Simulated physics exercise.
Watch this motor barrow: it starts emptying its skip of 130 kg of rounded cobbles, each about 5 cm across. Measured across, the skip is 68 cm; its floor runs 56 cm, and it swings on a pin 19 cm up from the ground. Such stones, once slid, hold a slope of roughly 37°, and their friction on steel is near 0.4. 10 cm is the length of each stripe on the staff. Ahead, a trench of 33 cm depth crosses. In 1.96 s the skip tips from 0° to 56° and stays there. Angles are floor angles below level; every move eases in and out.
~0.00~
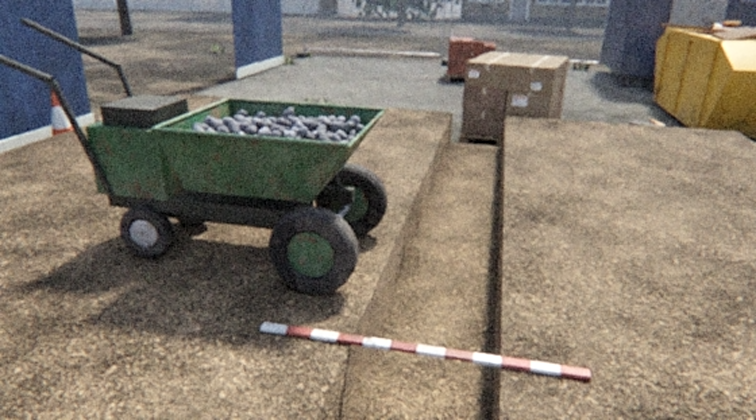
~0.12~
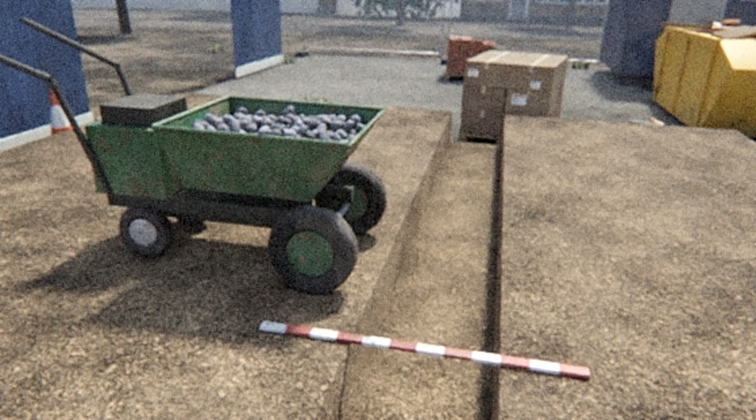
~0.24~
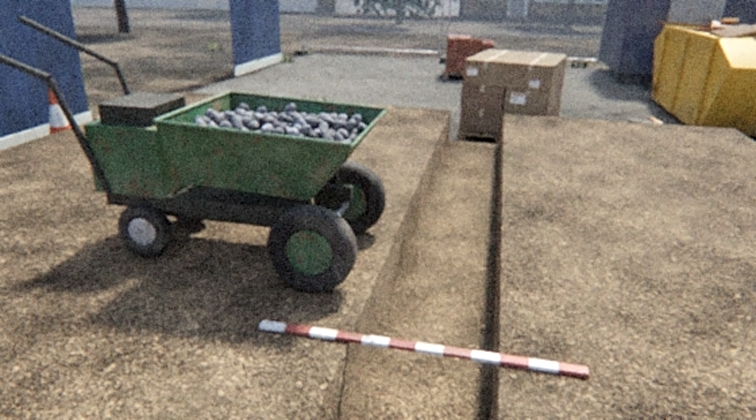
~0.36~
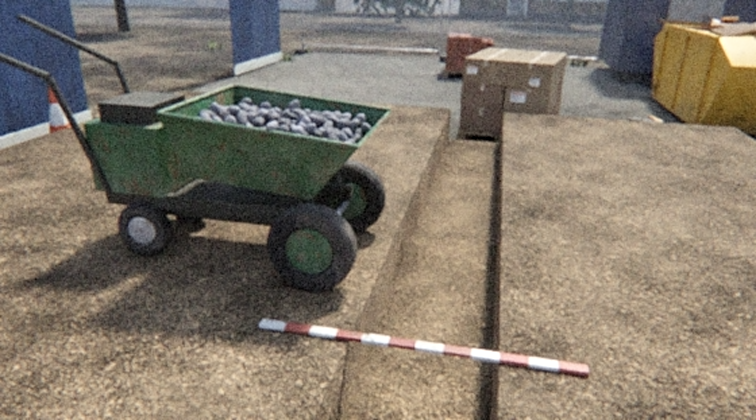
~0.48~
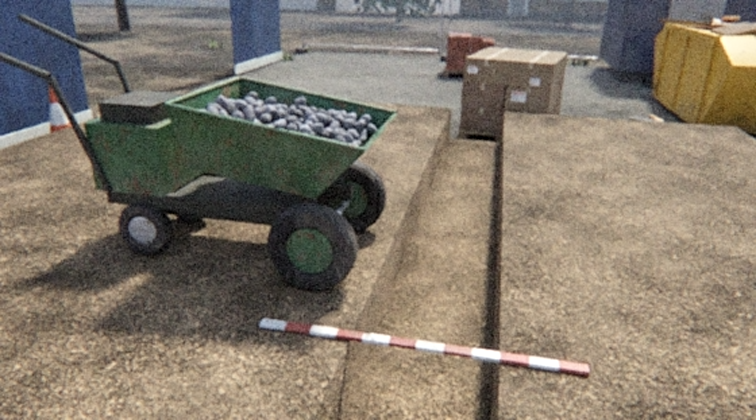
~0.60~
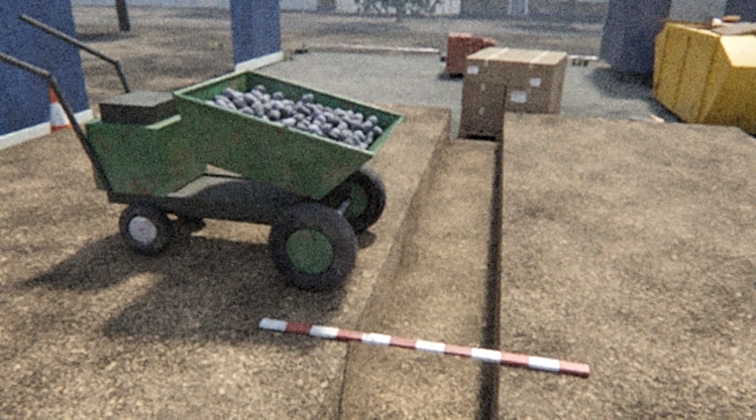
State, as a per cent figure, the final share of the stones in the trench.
The final share is about 45 per cent.
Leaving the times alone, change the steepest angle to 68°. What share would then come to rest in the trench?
Then close to 95 per cent.
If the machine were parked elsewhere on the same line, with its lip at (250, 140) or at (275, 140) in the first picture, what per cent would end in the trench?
About 30 and 45 per cent.
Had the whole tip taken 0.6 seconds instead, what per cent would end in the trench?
Expected share: Around 40%.
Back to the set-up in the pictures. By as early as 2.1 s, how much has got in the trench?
Some 10 per cent.
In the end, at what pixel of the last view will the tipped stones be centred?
Their middle ends up near (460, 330).
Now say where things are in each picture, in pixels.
In the first picture, the skip is at 0°, its lip at (348, 146); the top of the load is at (294, 123).
In the second picture, the skip is at 1°, its lip at (349, 145); the top of the load is at (285, 120); the stones move at 0.1 m/s on average.
In the third picture, the skip is at 2°, its lip at (351, 146); the top of the load is at (287, 118); the stones move at 0.1 m/s on average.
The fourth picture shows lip at (357, 147), floor tilted 5°, highest stones at (261, 110); the stones move at 0.2 m/s on average.
The fifth picture shows lip at (364, 151), floor tilted 8°, highest stones at (256, 104); the stones move at 0.3 m/s on average.
The sixth picture shows lip at (372, 156), floor tilted 13°, highest stones at (253, 98); the stones move at 0.3 m/s on average.
After 1.5 s the floor is at 47°; 100 % in the skip; the foremost stones are at (419, 192).
After 2.1 s the floor is at 56°; 90 % in the skip, 10 % in the trench; the foremost stones are at (489, 339).
After 2.4 s the floor is at 56°; 76 % in the skip, 24 % in the trench; the foremost stones are at (497, 356).
After 4.4 s the floor is at 56°; 55 % in the skip, 45 % in the trench; the foremost stones are at (499, 331).
